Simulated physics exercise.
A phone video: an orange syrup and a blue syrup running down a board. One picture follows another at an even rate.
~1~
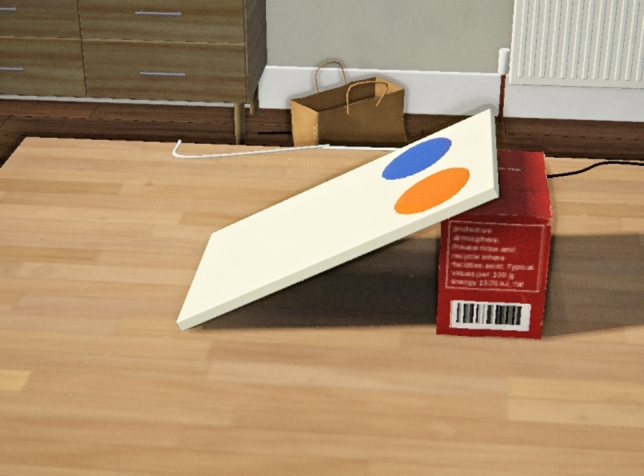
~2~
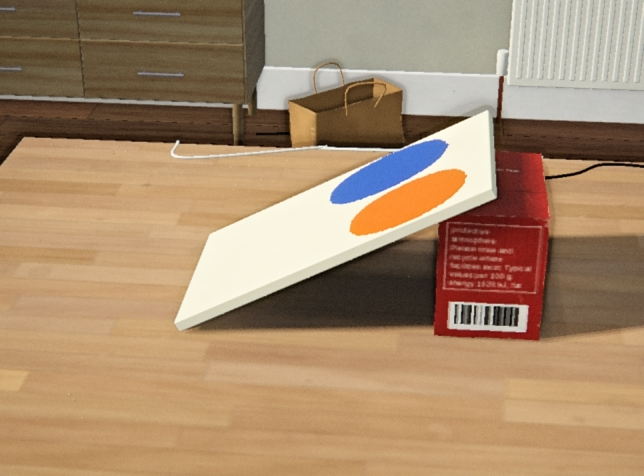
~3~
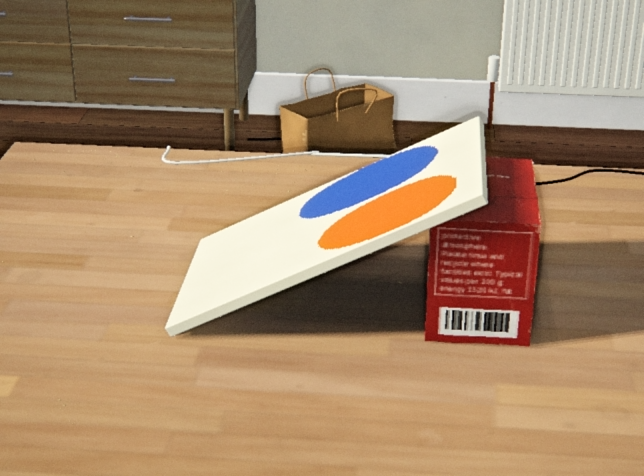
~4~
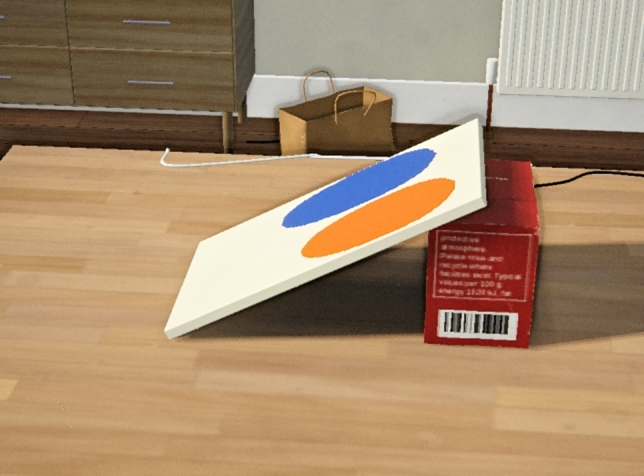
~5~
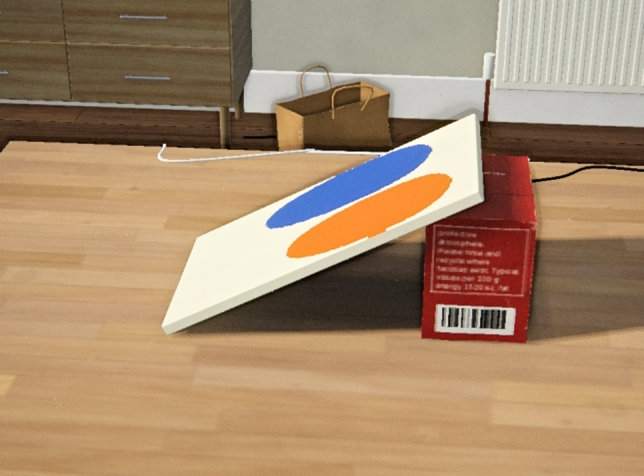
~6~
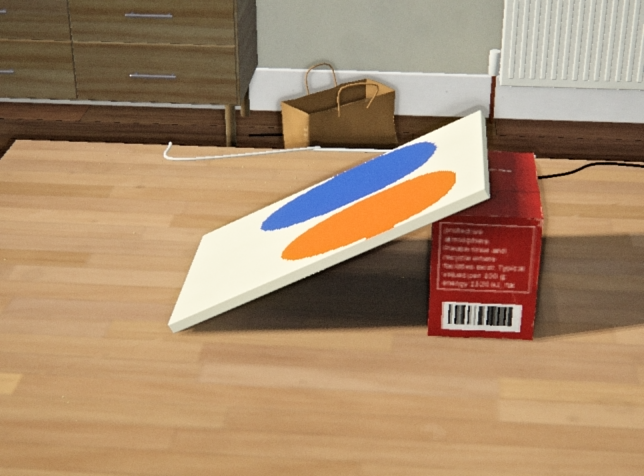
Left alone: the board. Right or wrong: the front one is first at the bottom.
Wrong, the back one wins.
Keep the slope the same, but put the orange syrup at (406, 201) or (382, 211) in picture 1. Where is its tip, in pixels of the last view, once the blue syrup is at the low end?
One: (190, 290). Two: (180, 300).
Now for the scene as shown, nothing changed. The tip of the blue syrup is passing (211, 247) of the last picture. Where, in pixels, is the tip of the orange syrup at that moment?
Roughly (234, 274) in the last view.
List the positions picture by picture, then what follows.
In the first picture, tip of the orange syrup a quarter of the way down; tip of the blue syrup (390, 169) a quarter of the way down.
In the second picture, tip of the orange syrup (359, 221) half way down; tip of the blue syrup half way down.
In the third picture, tip of the orange syrup half way down; tip of the blue syrup (306, 208) half way down.
In the fourth picture, tip of the orange syrup (310, 246) half way down; tip of the blue syrup three quarters of the way down.
In the fifth picture, tip of the orange syrup half way down; tip of the blue syrup (274, 218) three quarters of the way down.
In the sixth picture, tip of the orange syrup (290, 249) three quarters of the way down; tip of the blue syrup three quarters of the way down.
Shortly, the orange syrup is three quarters of the way down; the blue syrup is close to the edge.
At the finish, the orange syrup is three quarters of the way down; the blue syrup is at the low edge.
